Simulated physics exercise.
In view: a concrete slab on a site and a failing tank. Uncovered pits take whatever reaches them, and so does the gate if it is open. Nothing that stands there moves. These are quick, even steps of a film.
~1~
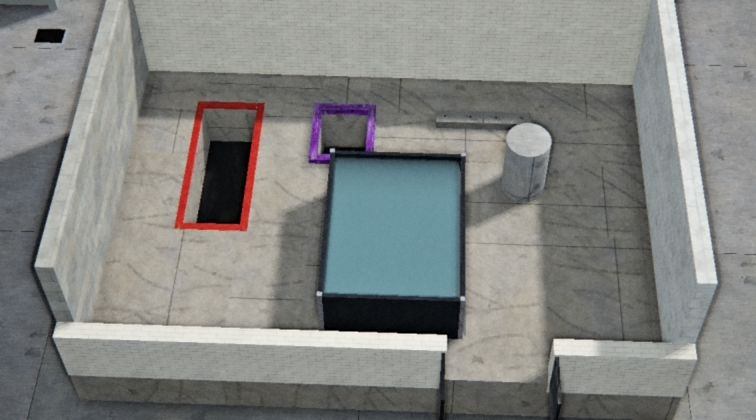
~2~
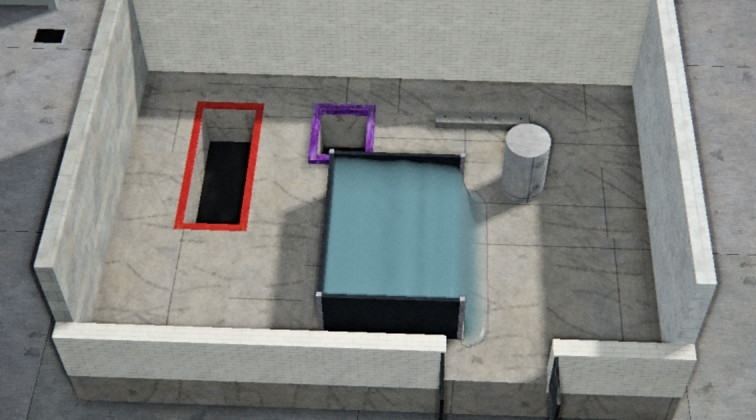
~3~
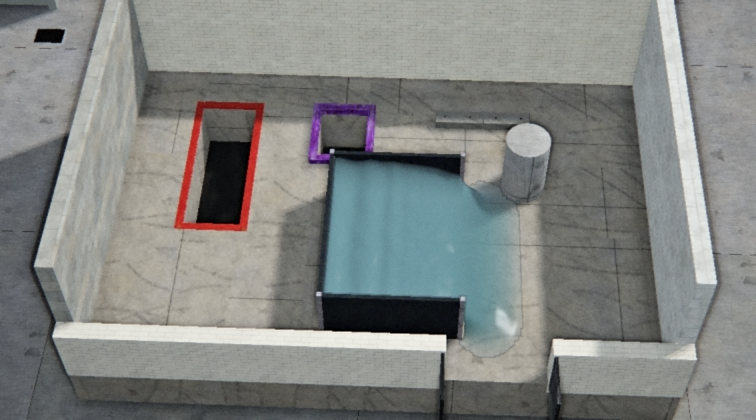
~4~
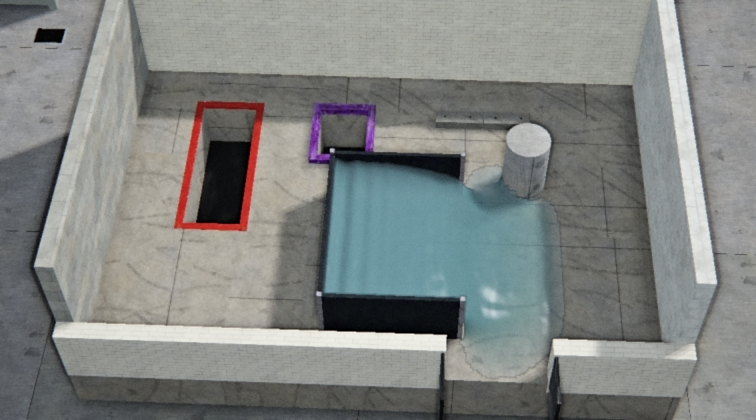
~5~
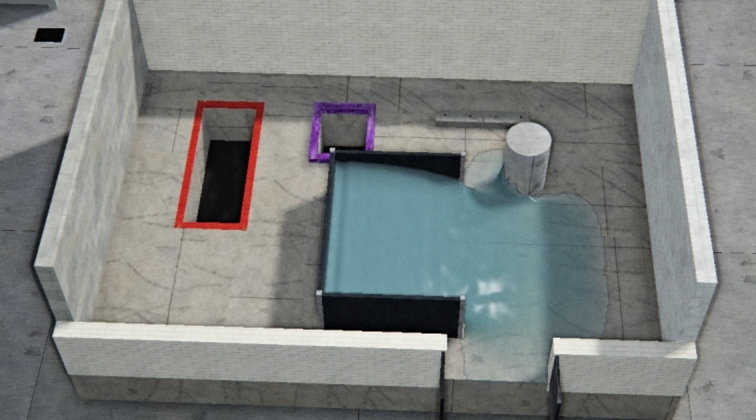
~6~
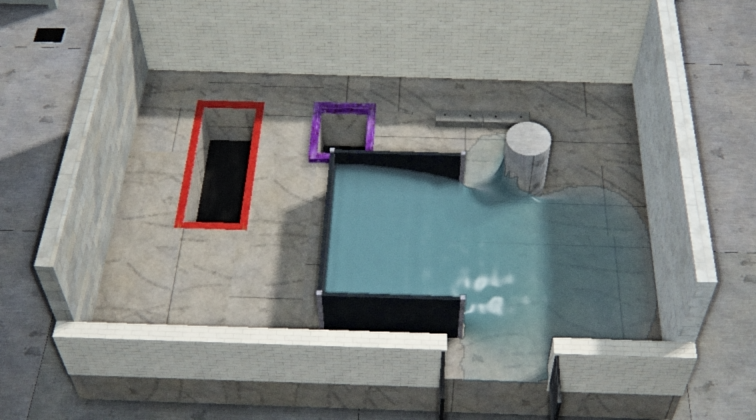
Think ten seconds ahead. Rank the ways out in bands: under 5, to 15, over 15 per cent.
The gate takes over 15 %; the red pit takes from 5 to 15 %; the purple pit takes under 5 %.
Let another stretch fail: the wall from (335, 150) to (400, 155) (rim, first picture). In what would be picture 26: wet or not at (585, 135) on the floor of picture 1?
Verdict: Wet.
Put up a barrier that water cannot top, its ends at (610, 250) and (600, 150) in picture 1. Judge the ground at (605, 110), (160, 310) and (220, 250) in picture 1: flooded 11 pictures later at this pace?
In turn: Under water, dry, dry.
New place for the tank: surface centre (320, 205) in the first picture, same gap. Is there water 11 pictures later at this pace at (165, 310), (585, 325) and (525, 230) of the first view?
As listed: Not flooded, covered, flooded.
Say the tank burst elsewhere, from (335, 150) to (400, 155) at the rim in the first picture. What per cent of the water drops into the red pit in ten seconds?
In per cent: Red 15.
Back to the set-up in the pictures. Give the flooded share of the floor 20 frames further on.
Near 50 in a hundred.
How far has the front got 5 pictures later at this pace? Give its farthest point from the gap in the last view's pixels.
Near (636, 124).
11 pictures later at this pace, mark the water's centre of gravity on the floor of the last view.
I would point to (540, 258).
A moment on, water covers 30 % of the floor; the gate 1 %, the red pit 0 %, the purple pit 0 %.
Next, water covers 40 % of the floor; the gate 2 %, the red pit 0 %, the purple pit 0 %.
Then, water covers 50 % of the floor; the gate 7 %, the red pit 0 %, the purple pit 0 %.
Later, water covers 75 % of the floor; the gate 14 %, the red pit 1 %, the purple pit 1 %.
In the end, water covers 90 % of the floor; the gate 20 %, the red pit 9 %, the purple pit 2 %.
